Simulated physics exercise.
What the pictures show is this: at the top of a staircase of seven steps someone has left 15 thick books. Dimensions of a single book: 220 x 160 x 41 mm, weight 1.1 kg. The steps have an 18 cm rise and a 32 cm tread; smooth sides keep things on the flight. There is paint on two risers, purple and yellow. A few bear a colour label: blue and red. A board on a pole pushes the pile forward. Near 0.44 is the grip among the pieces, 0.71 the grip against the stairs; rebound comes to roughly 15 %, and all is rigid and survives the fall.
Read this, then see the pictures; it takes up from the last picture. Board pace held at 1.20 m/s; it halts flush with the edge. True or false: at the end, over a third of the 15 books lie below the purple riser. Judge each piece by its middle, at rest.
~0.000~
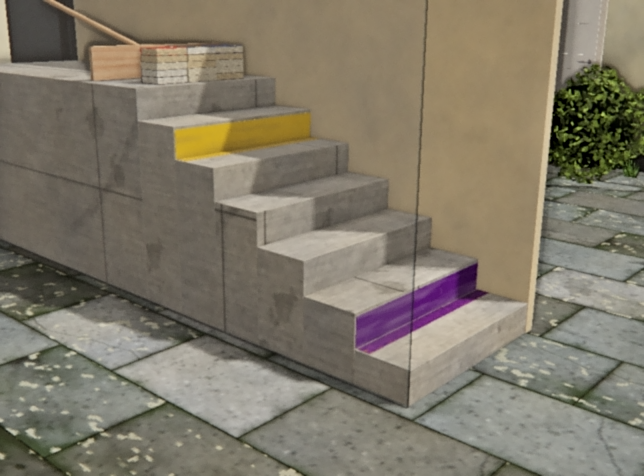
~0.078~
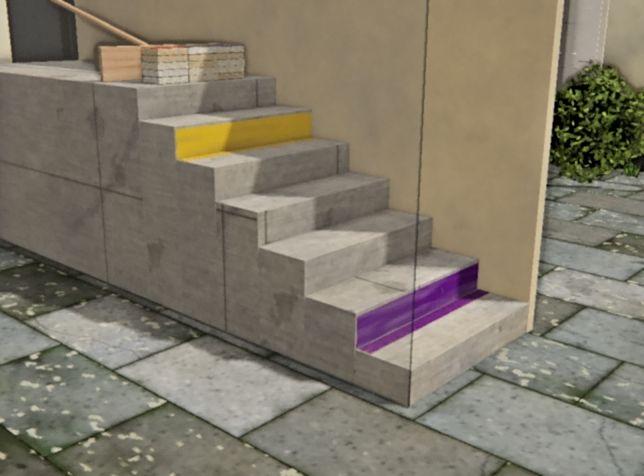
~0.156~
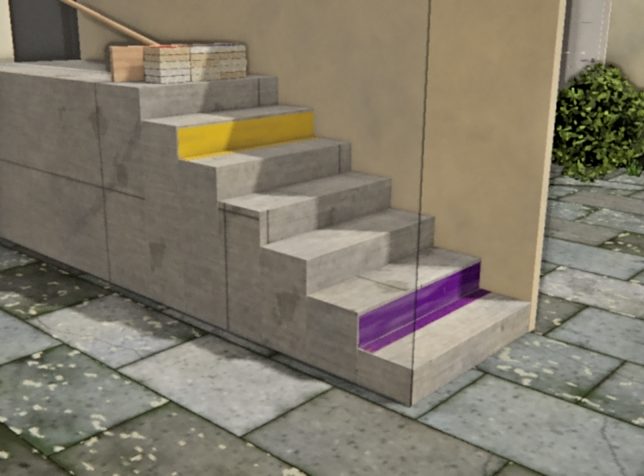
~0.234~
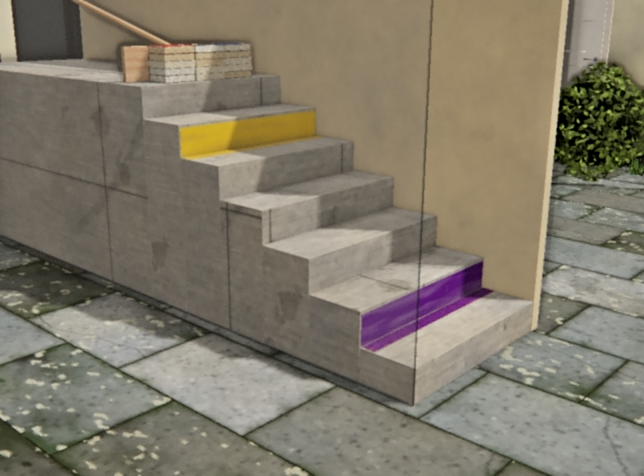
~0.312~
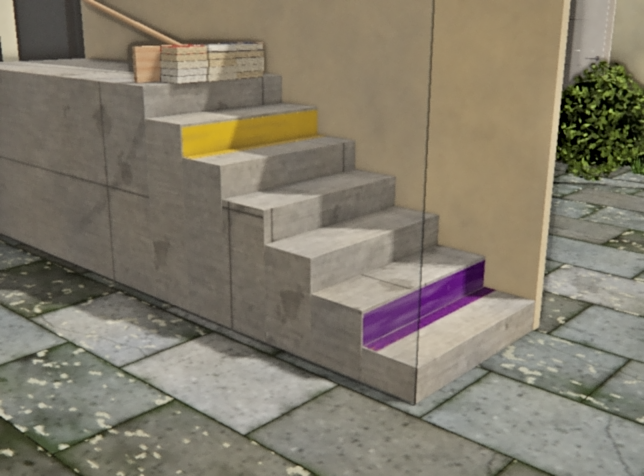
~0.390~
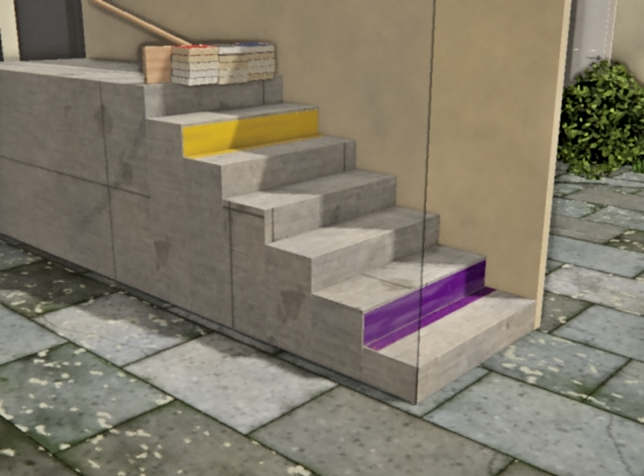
False; it is under a third.
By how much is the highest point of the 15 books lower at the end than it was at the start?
28 cm.
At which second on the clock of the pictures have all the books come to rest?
At roughly 2.0 seconds.
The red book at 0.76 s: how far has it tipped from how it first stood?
About 50 degrees.
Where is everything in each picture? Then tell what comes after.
In the first picture (each place is the centre of the face we see best; the camera pans a little), board (90, 54) 50 cm from the edge; purple riser, near end, (376, 345); yellow riser, near end, (195, 158); red book (172, 52); blue book (231, 50); all in place.
The second picture shows board (100, 54) 40 cm from the edge; blue book (232, 49).
The third picture shows board (111, 54) 31 cm from the edge; blue book (234, 49).
The fourth picture shows board (123, 54) 22 cm from the edge; blue book (238, 47) moved 23 mm; red book (180, 50) moved 22 mm; 15 have shifted.
The fifth picture shows board (134, 54) 12 cm from the edge; blue book (251, 47) moved 12 cm; red book (193, 50) moved 12 cm; 15 have shifted.
The sixth picture shows board (144, 55) 34 mm from the edge; purple riser, near end, (384, 342); yellow riser, near end, (203, 155); blue book (262, 49) moved 22 cm; red book (204, 51) moved 22 cm; steepest lean 6°, the book at (234, 80); 15 have shifted.
By 0.45 s, none of the 15 books below the purple riser, 15 disturbed; red book tilted 14°, 22 mm lower; blue book tilted 13°, 24 mm lower.
By 0.56 s, none of the 15 books below the purple riser, 15 disturbed; red book tilted 35°, 15 cm lower; blue book tilted 32°, 16 cm lower.
By 0.76 s, none of the 15 books below the purple riser, 15 disturbed; red book tilted 52°, 42 cm lower; blue book tilted 51°, 41 cm lower.
By 1.24 s, none of the 15 books below the purple riser, 15 disturbed; blue book on its side; red book tilted 38°, 89 cm lower.
When it is over (2.1 s), none of the 15 books below the purple riser, 15 disturbed; red book tilted 61°, 98 cm lower; blue book 84 cm lower. That is 0 per cent. In pixels of the last frame, middles, red book near (372, 260), blue book near (377, 216).
